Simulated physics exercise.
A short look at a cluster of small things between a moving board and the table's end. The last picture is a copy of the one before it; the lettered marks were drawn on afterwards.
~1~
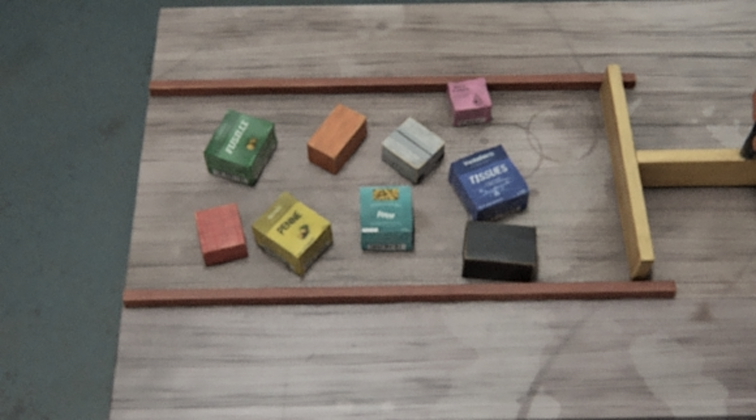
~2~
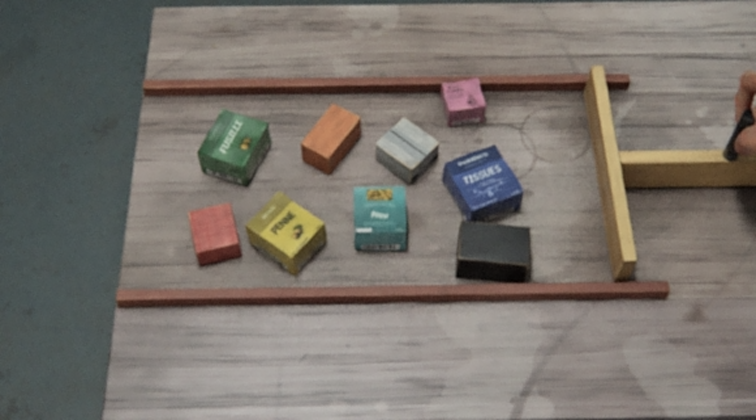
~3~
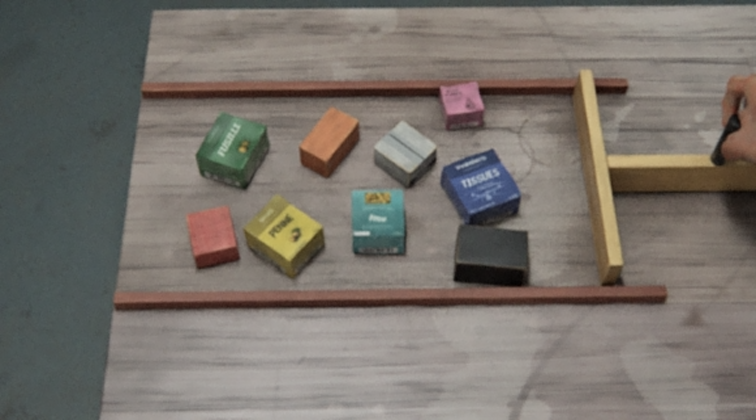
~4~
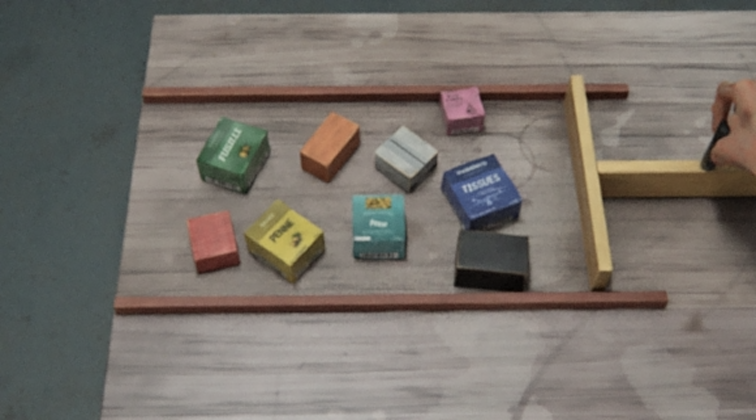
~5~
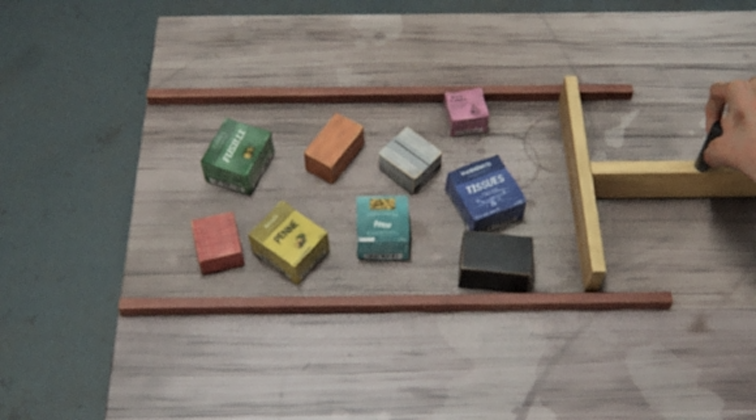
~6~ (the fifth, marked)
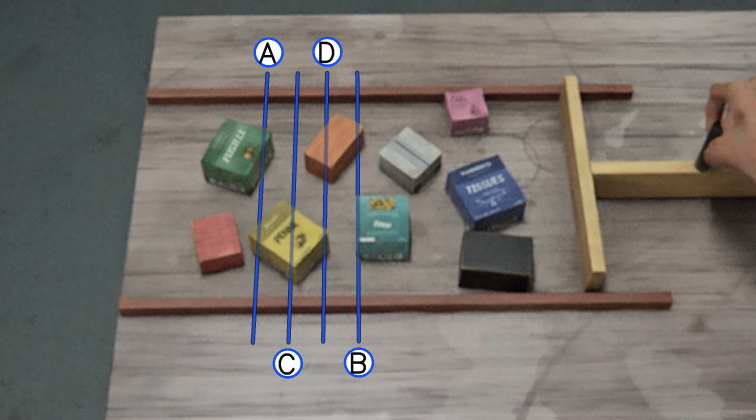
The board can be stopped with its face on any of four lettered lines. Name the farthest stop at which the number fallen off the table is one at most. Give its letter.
At C, and not beyond.
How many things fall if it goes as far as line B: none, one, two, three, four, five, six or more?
The count is none.
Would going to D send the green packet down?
No.
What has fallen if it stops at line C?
It is the red block.
On the marked copy, A at (261, 197); B at (358, 196); C at (294, 197); D at (325, 196).
Taking C. A third of the way, board (480, 169); pink box (446, 113); black block (442, 265).
Two thirds of the way, board (376, 170); red block (159, 246); yellow packet (209, 255).
When it is over, board (297, 171); red block over the edge; yellow packet (134, 264); one fallen.
As for the rest, A drops two; B is within the limit but short; D is within the limit but short.
